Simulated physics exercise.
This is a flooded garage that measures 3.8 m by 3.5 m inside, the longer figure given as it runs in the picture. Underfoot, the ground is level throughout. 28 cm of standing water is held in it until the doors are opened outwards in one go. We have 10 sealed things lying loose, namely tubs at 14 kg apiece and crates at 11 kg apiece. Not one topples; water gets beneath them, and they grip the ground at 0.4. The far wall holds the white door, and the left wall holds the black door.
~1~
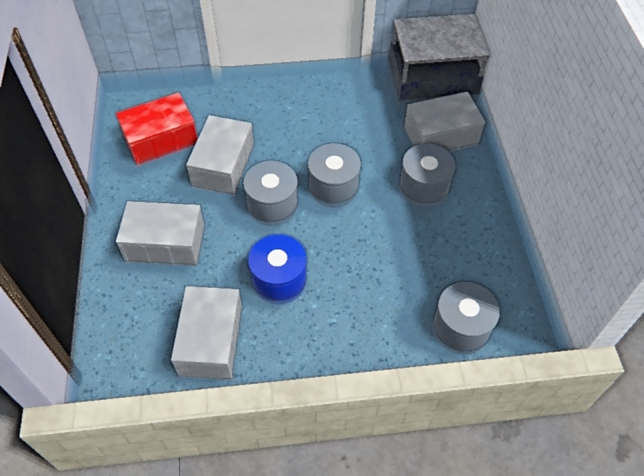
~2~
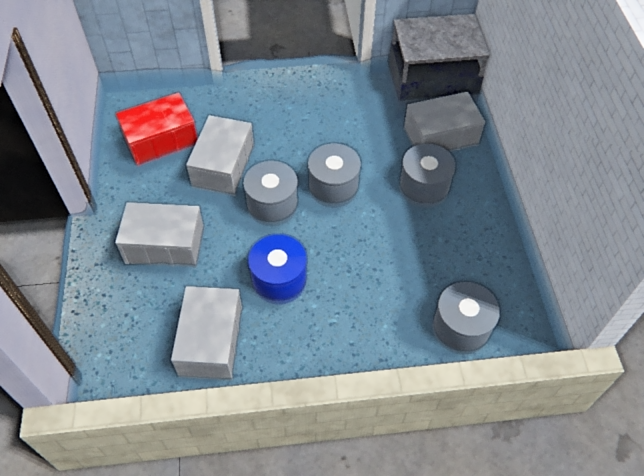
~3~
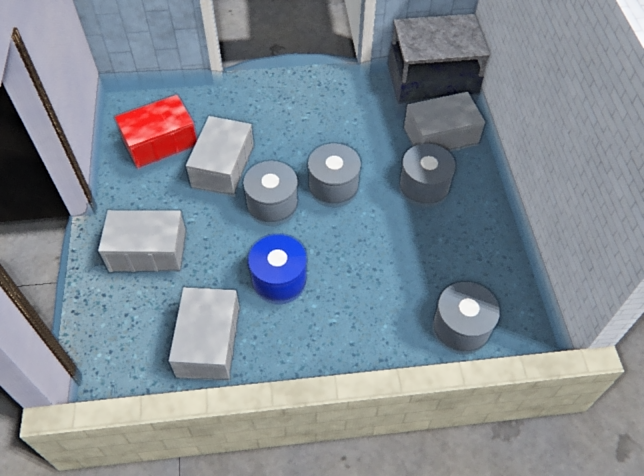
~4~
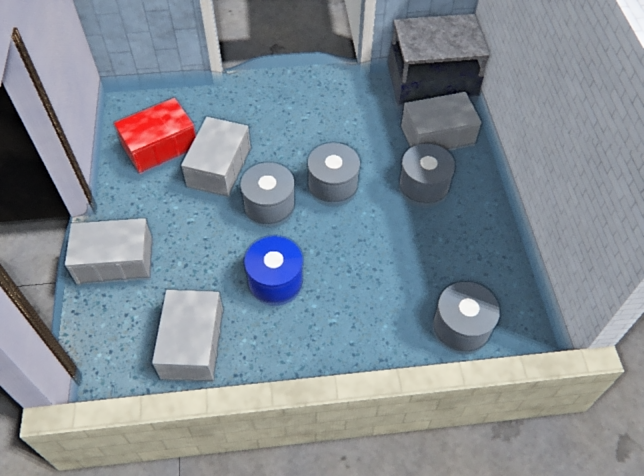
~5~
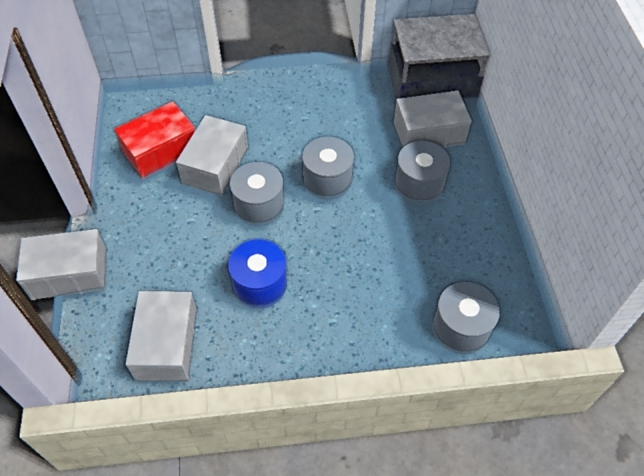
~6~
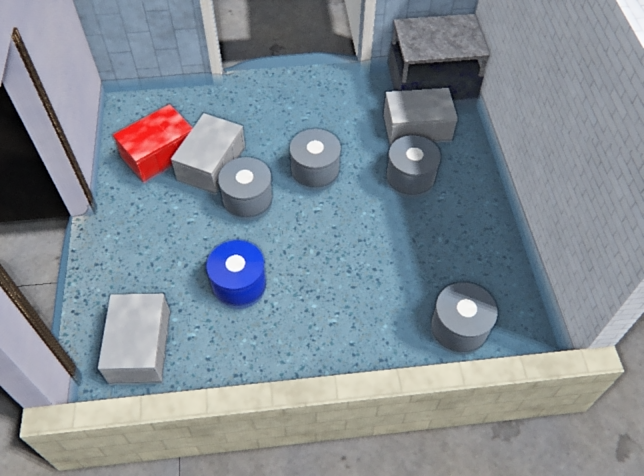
The white and black doors open on a flooded garage, then a gray crate drifts left and out through the left doorway, while the blue tub and most other floating crates and tubs shift slightly leftward.
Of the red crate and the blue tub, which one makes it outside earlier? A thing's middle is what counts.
The blue one makes it out earlier.
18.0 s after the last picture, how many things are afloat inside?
Count: 0.
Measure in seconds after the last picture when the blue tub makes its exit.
That happens at about 2.5 s.
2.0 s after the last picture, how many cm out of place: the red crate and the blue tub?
By then roughly 30 cm and 140 cm, respectively.
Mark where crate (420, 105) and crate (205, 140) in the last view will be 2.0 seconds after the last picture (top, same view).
(329, 66) and (166, 131), roughly.
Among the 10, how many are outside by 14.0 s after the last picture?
Count: 6.
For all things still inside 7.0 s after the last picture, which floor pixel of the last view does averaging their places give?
I'd say about (190, 245) in the last view.
Then, 2.0 s after the last picture the red crate is near (120, 123), 0.3 m from its start, afloat; the blue tub is near (111, 257), 1.3 m from its start, afloat; 2 of 10 are out; 8 afloat.
Then, 7.0 s after the last picture the red crate is near (109, 161), 0.5 m from its start, afloat; the blue tub has gone out (2.6 s after the last picture); 6 of 10 are out; 3 afloat.
Then, 14.0 s after the last picture the red crate is near (62, 229), 1.3 m from its start, aground; the blue tub has gone out (2.6 s after the last picture); 6 of 10 are out; 1 afloat.
Then, 18.0 s after the last picture the red crate is near (62, 229), 1.3 m from its start, aground; the blue tub has gone out (2.6 s after the last picture); 6 of 10 are out; 0 afloat.
